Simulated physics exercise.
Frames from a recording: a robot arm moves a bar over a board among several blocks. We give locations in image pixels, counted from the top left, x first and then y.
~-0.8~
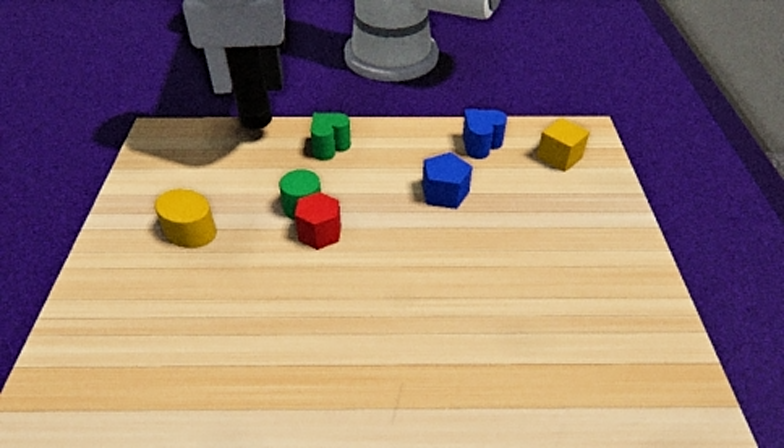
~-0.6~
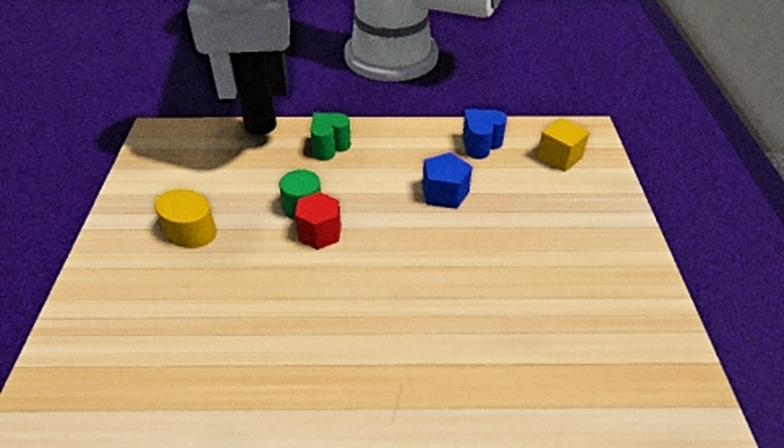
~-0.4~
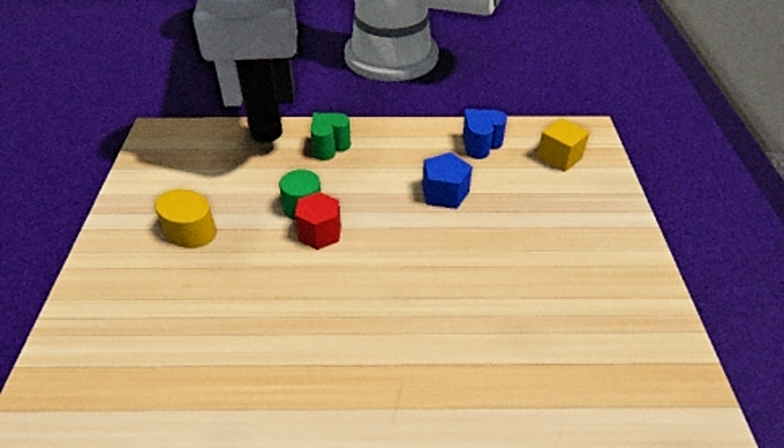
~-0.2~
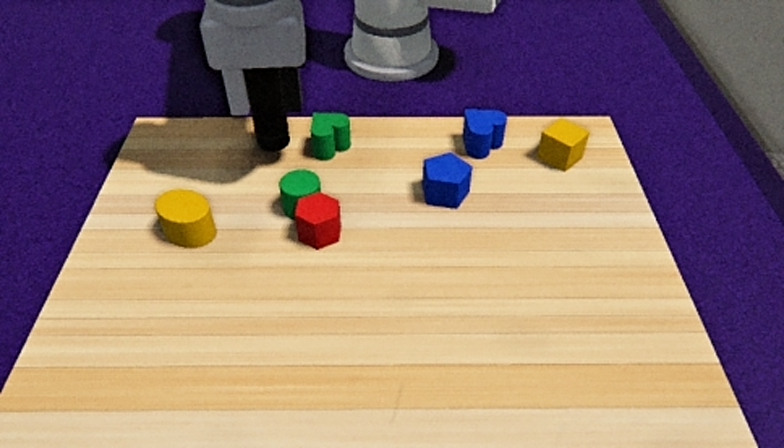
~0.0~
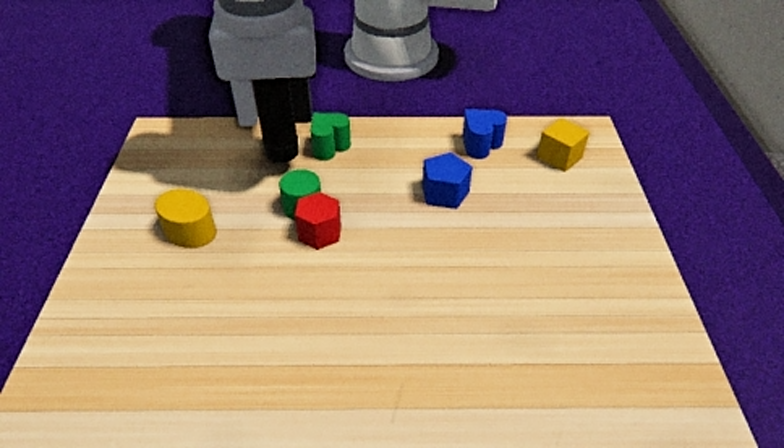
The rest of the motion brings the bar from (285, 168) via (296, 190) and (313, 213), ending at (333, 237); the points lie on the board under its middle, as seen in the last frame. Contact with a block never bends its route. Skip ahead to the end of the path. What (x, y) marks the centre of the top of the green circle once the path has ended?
It will end up at (333, 240).
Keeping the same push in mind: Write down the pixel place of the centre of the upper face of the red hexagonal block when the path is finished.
At roughly (348, 272).
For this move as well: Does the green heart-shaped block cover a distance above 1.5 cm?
No, I don't think so.
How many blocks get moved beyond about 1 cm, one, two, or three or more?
I expect two blocks to move.
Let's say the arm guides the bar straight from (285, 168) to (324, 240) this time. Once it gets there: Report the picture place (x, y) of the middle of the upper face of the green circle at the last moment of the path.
Somewhere near (328, 243).
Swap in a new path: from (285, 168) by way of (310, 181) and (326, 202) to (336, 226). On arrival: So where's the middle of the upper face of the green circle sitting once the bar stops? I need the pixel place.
My best guess is (291, 202).
The first path, step by step. One third of the way, bar (295, 176); green circle (302, 188); red hexagonal block (321, 213).
Two thirds of the way, bar (312, 199); green circle (316, 214); red hexagonal block (335, 242), turned 10° anticlockwise.
At the end, bar (331, 222); green circle (333, 240); red hexagonal block (348, 272); green heart-shaped block in place.
